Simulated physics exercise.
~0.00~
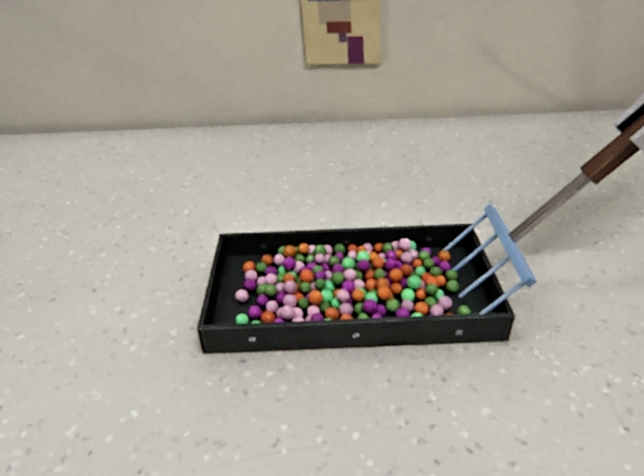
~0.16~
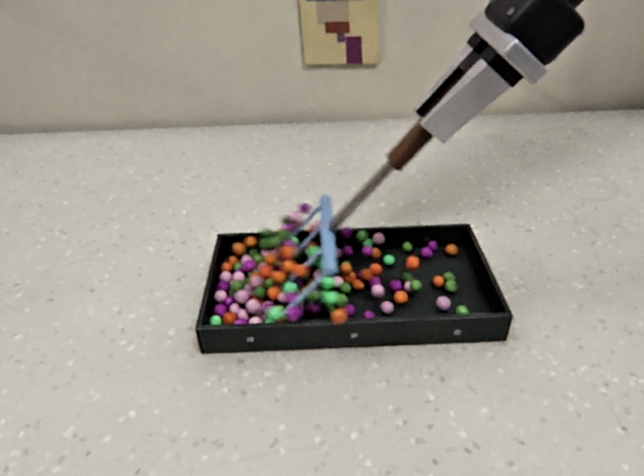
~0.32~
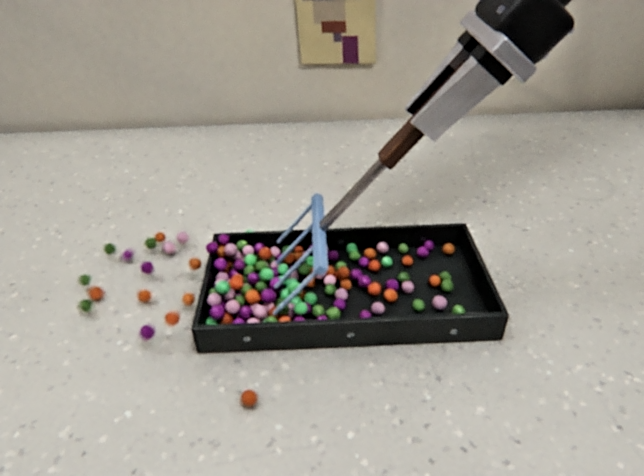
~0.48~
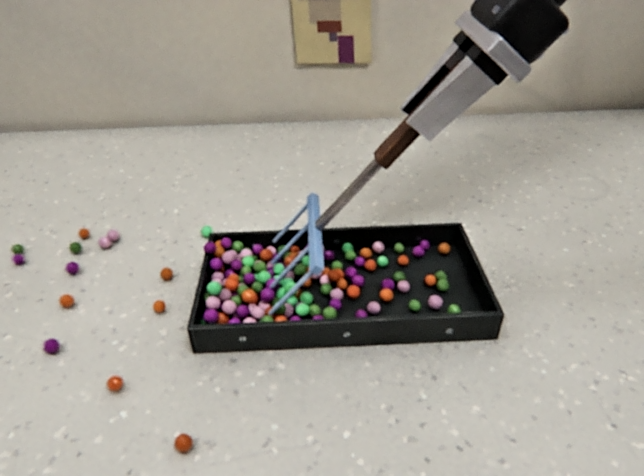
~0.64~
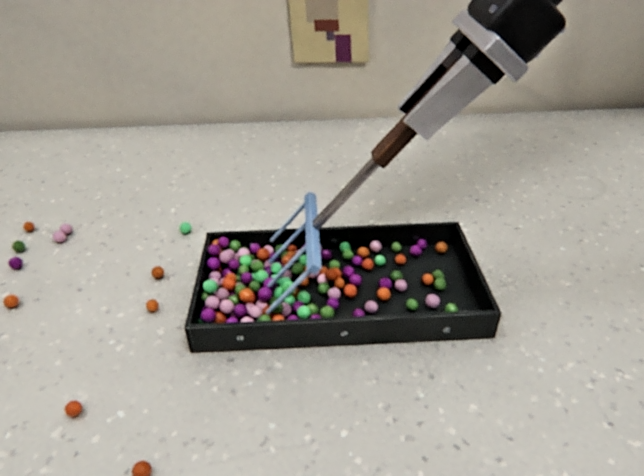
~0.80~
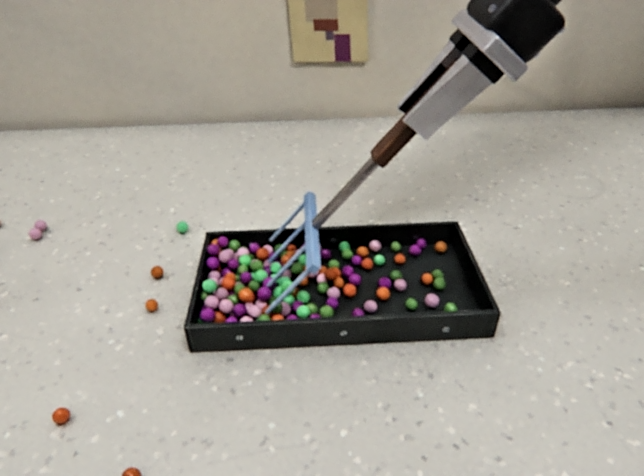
Blue comb on a robotic arm raking colourful balls leftward in a black tray, spilling some that scatter across the speckled tabletop.
